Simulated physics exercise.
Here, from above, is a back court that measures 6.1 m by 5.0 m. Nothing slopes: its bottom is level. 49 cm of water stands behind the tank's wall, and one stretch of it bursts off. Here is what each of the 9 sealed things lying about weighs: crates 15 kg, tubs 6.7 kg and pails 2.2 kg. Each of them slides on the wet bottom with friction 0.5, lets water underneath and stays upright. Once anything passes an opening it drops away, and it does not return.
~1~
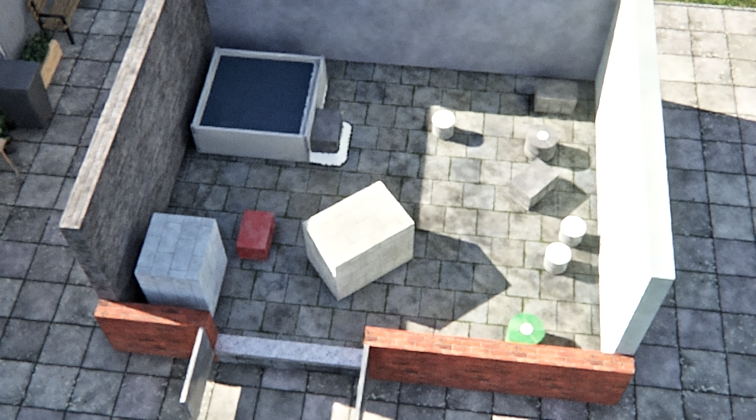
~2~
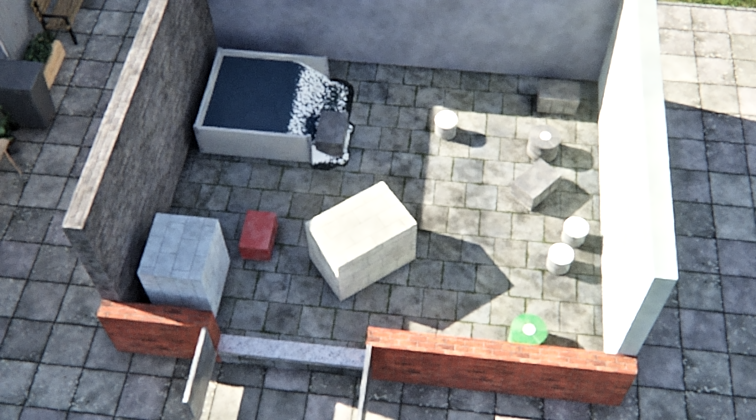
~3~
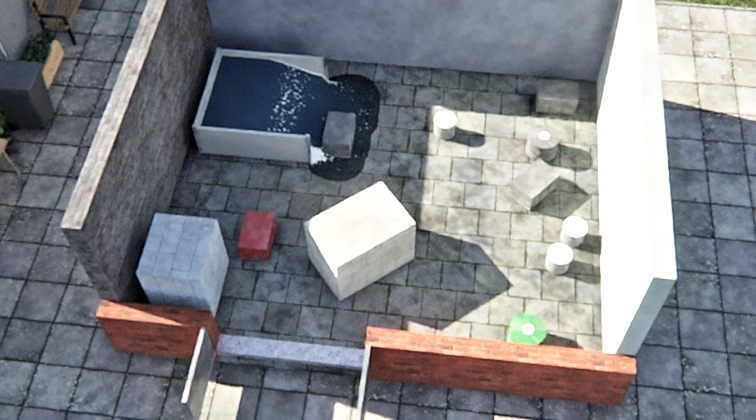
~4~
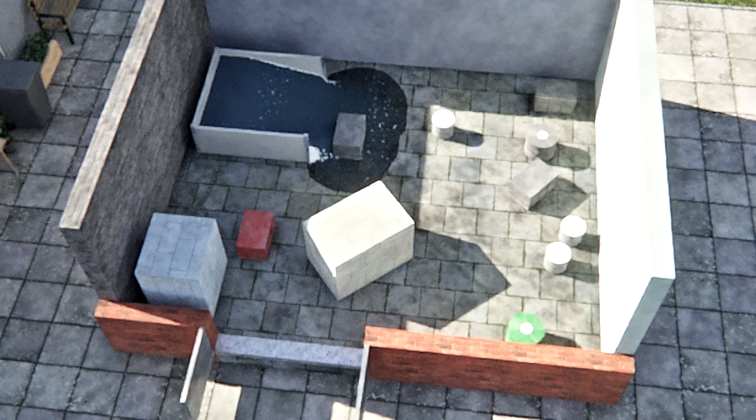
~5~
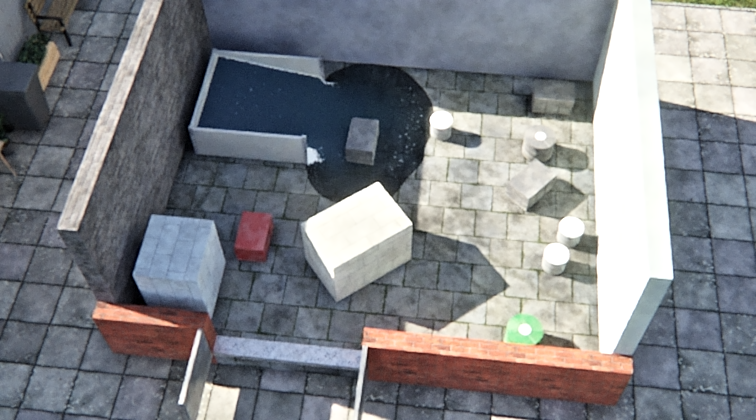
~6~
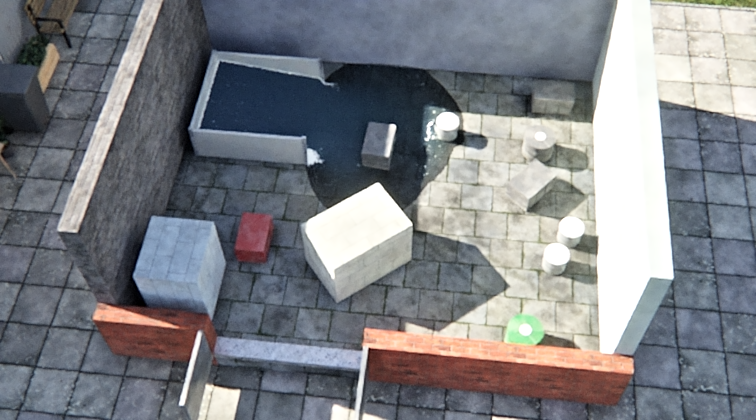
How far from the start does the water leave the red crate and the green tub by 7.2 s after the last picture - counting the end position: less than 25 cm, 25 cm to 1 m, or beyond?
Red crate: Doesn't really move. Green tub: Makes a long trip.
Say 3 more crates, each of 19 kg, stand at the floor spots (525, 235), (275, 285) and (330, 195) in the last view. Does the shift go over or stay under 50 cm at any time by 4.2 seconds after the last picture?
Order as asked - farther, not as far, not as far.
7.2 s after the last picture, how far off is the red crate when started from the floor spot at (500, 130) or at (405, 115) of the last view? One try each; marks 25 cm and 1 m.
Spot one - it is swept away; spot two - it is swept away.
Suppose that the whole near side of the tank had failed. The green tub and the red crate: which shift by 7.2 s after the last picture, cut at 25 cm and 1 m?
The green tub hardly moves, the red crate is swept away.
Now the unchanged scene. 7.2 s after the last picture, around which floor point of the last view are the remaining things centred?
It works out to somewhere near (392, 285) on the floor.
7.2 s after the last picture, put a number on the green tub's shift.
Distance: Near 350 cm.
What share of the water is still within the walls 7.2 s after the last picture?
96 %.
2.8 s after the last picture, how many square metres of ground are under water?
Near 21 m2 in all.
Then, 0.9 s after the last picture the red crate is near (253, 232), 0.0 m from its start, aground; the green tub is near (526, 330), 0.0 m from its start, aground; 0 of 9 are out; 1 afloat.
Then, 2.8 s after the last picture the red crate is near (253, 232), 0.0 m from its start, aground; the green tub is near (526, 330), 0.0 m from its start, aground; 0 of 9 are out; 7 afloat.
Then, 4.8 s after the last picture the red crate is near (253, 232), 0.0 m from its start, aground; the green tub is near (421, 314), 1.3 m from its start, afloat; 0 of 9 are out; 8 afloat.
Then, 7.2 s after the last picture the red crate is near (253, 232), 0.0 m from its start, aground; the green tub is near (248, 315), 3.5 m from its start, aground; 1 of 9 are out; 4 afloat.
